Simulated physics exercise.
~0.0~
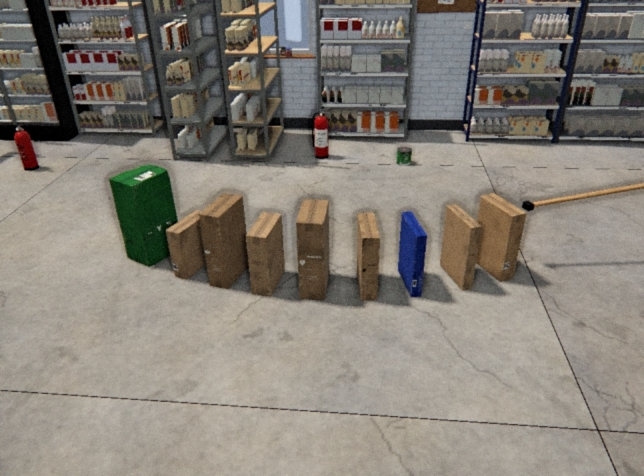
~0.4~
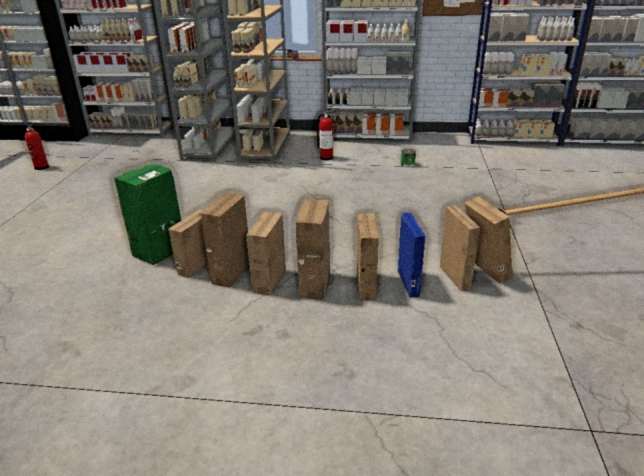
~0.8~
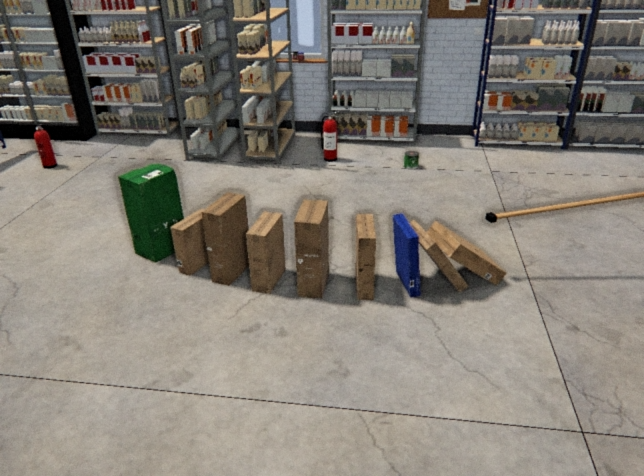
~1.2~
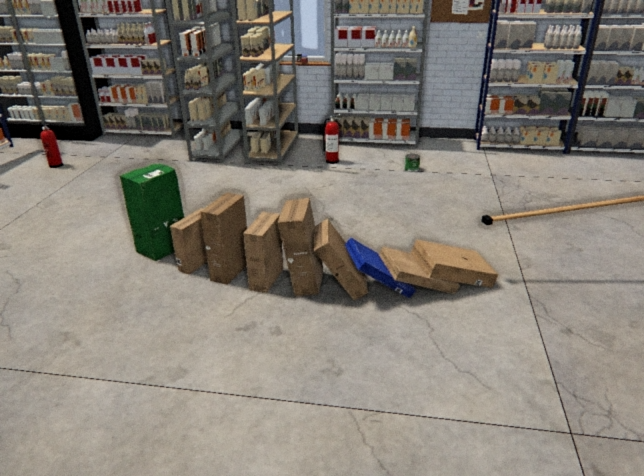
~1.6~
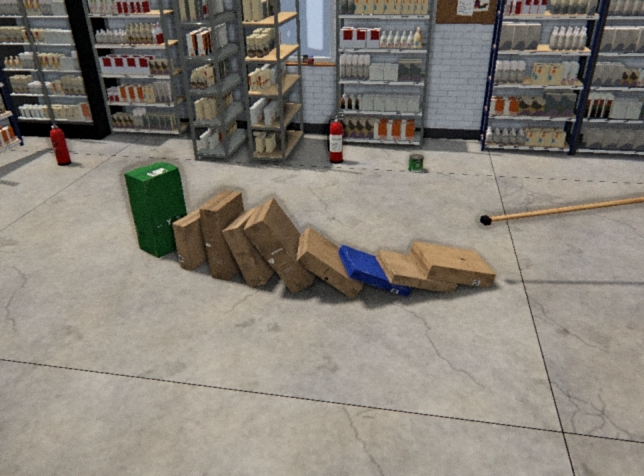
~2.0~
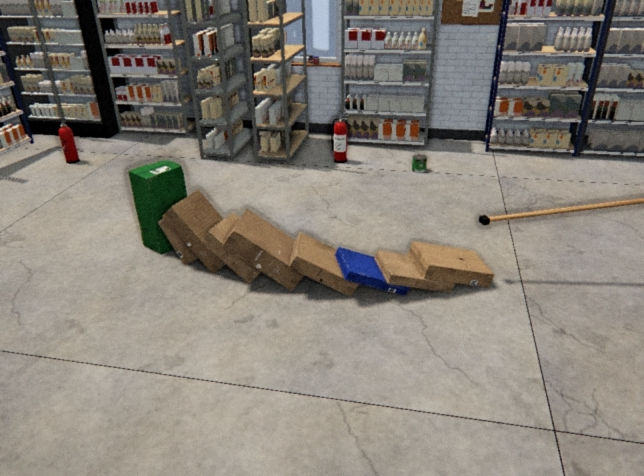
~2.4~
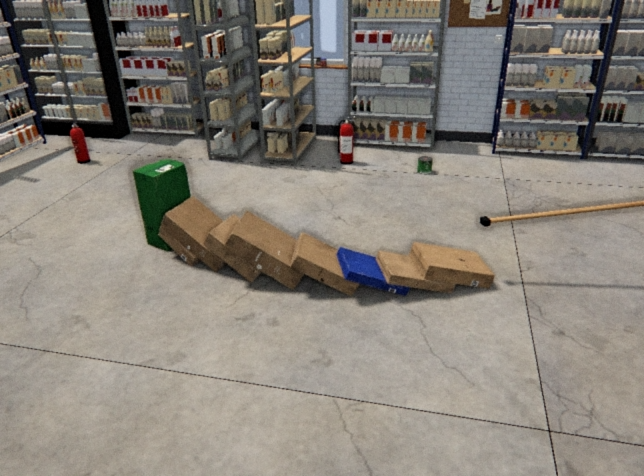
A pole nudges the rightmost of nine upright cartons standing in a curved row on a concrete floor, and it tips left, toppling the brown cartons and the blue one in turn until they lie overlapped against the green carton, which stays standing at the left end.
